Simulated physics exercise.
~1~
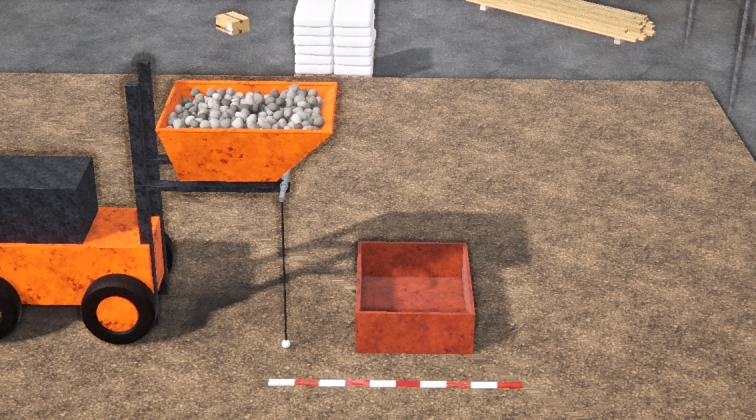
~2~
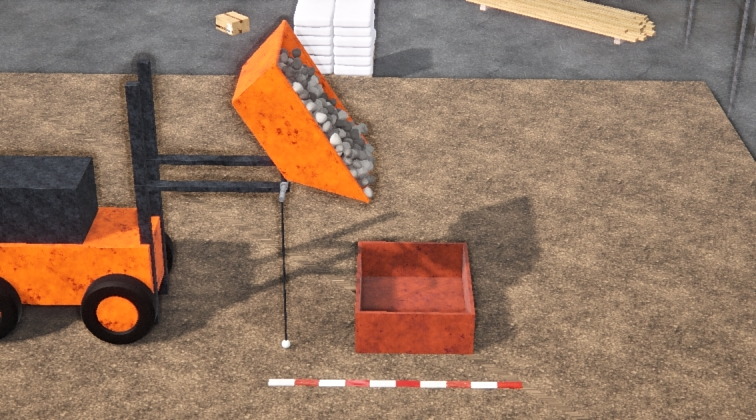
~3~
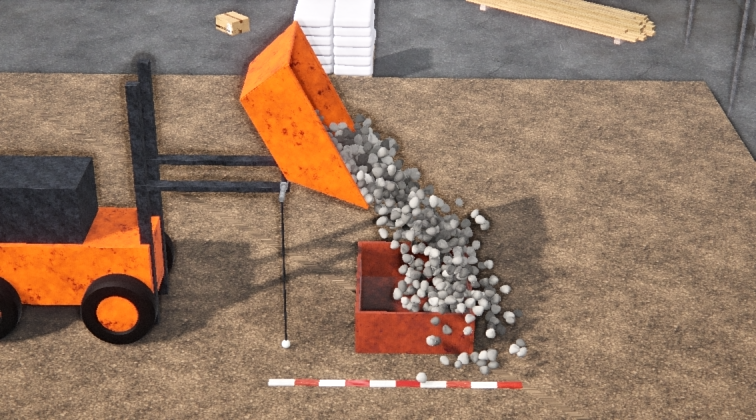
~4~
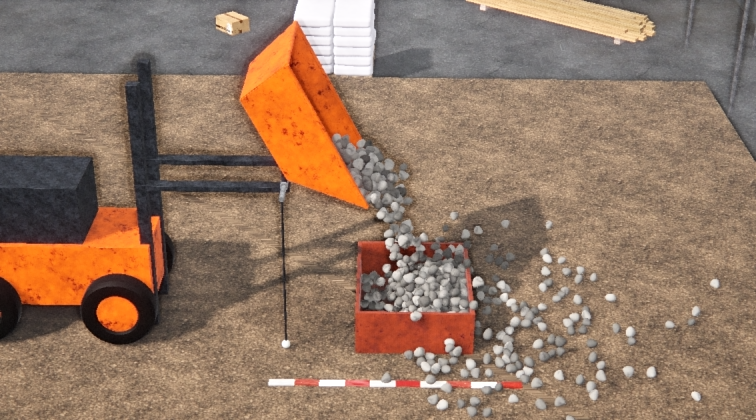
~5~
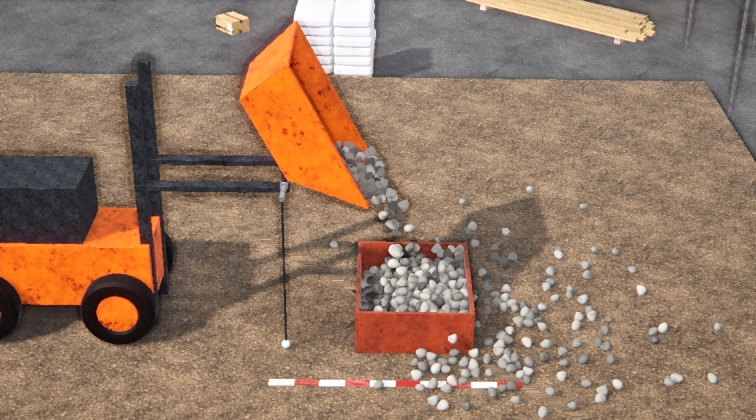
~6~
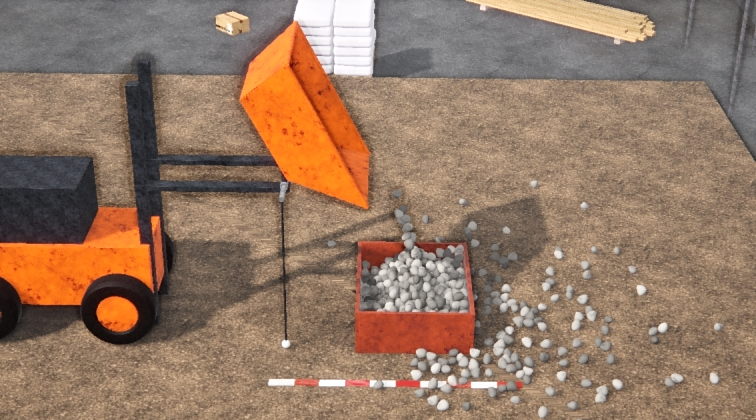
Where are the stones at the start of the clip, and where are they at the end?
At the start the stones are heaped in the raised orange skip. By the end they are lower and farther right, with most in the red bin, many scattered on the ground in front of it and to its right, and a last few dropping above the bin.
